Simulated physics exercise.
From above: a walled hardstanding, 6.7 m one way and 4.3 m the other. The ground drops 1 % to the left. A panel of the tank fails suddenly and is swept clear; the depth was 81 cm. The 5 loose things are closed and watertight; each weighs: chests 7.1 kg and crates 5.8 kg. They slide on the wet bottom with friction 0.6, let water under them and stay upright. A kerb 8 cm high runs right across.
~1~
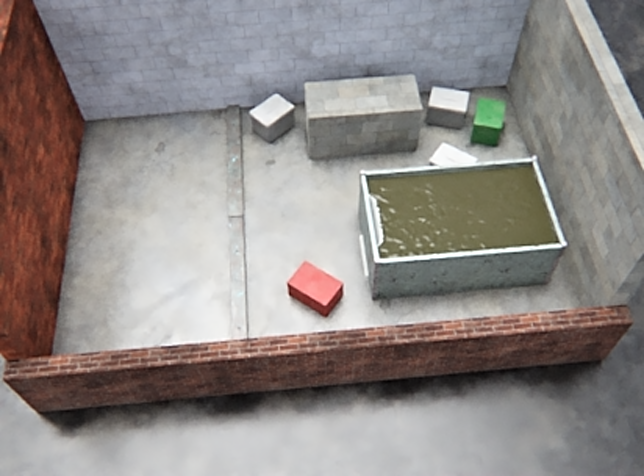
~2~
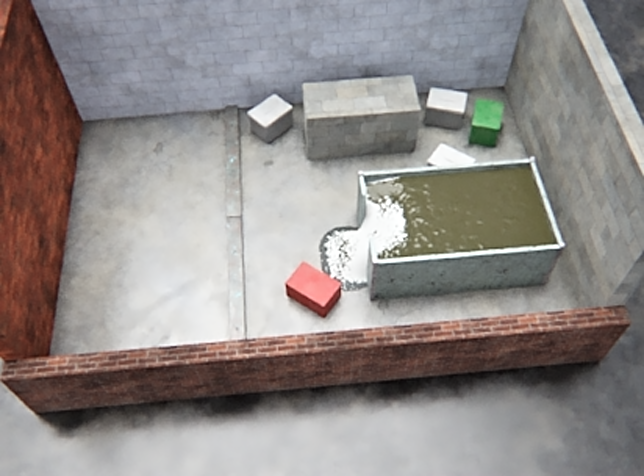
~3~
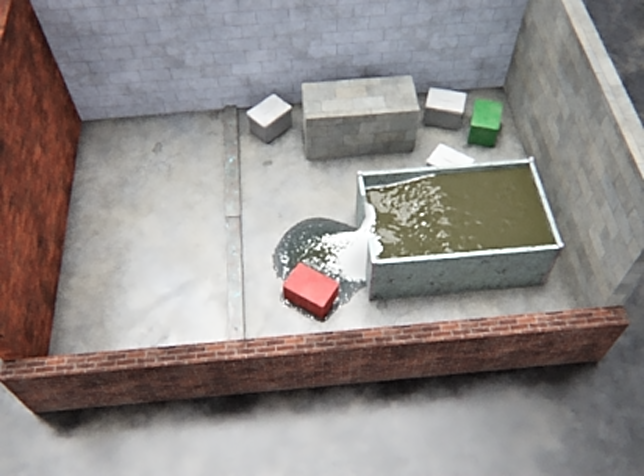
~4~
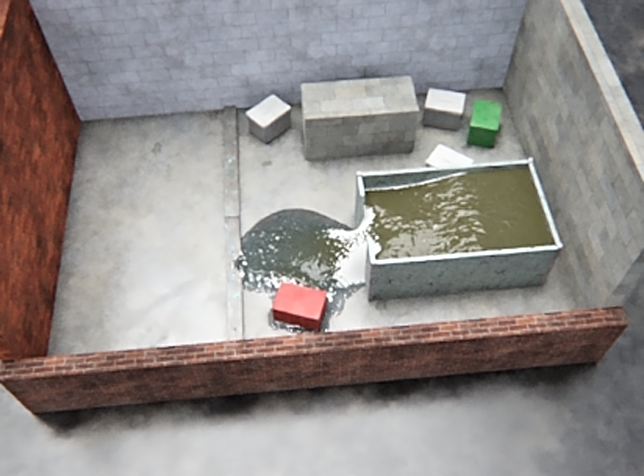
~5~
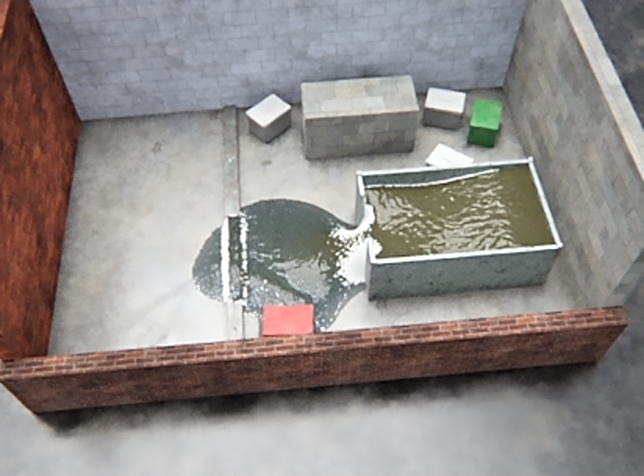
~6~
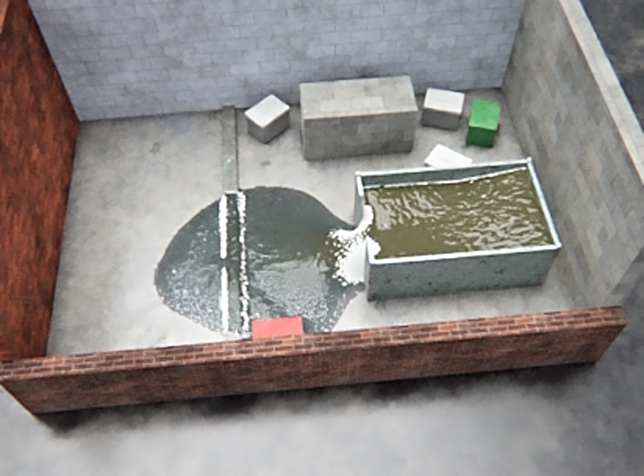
Murky water burst out of the left end of a tank in a walled yard, pushed the red crate toward the front wall, and spread left across a low kerb while the other blocks stayed put.
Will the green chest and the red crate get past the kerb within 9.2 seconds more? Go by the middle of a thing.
The green chest is held back; the red crate falls short.
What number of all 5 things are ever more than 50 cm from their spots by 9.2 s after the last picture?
That makes 2.
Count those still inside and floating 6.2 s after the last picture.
2 of them.
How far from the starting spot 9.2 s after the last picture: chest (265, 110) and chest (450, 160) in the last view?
In turn: 250 cm, 50 cm.
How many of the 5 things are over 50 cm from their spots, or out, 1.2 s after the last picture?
1 of them.
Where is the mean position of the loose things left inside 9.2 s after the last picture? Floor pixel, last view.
At about (468, 161).
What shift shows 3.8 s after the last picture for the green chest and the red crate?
Roughly 0 and 80 cm by then.
Then, 1.2 s after the last picture the green chest is near (485, 114), 0.0 m from its start, aground; the red crate is near (272, 329), 0.8 m from its start, afloat; 0 of 5 are over the mark; 1 afloat.
Then, 3.8 s after the last picture the green chest is near (485, 114), 0.0 m from its start, aground; the red crate is near (351, 321), 0.7 m from its start, aground; 0 of 5 are over the mark; 1 afloat.
Then, 6.2 s after the last picture the green chest is near (485, 114), 0.0 m from its start, aground; the red crate is near (482, 302), 2.1 m from its start, afloat; 0 of 5 are over the mark; 2 afloat.
Then, 9.2 s after the last picture the green chest is near (487, 115), 0.0 m from its start, afloat; the red crate is near (555, 285), 3.0 m from its start, afloat; 0 of 5 are over the mark; 5 afloat.
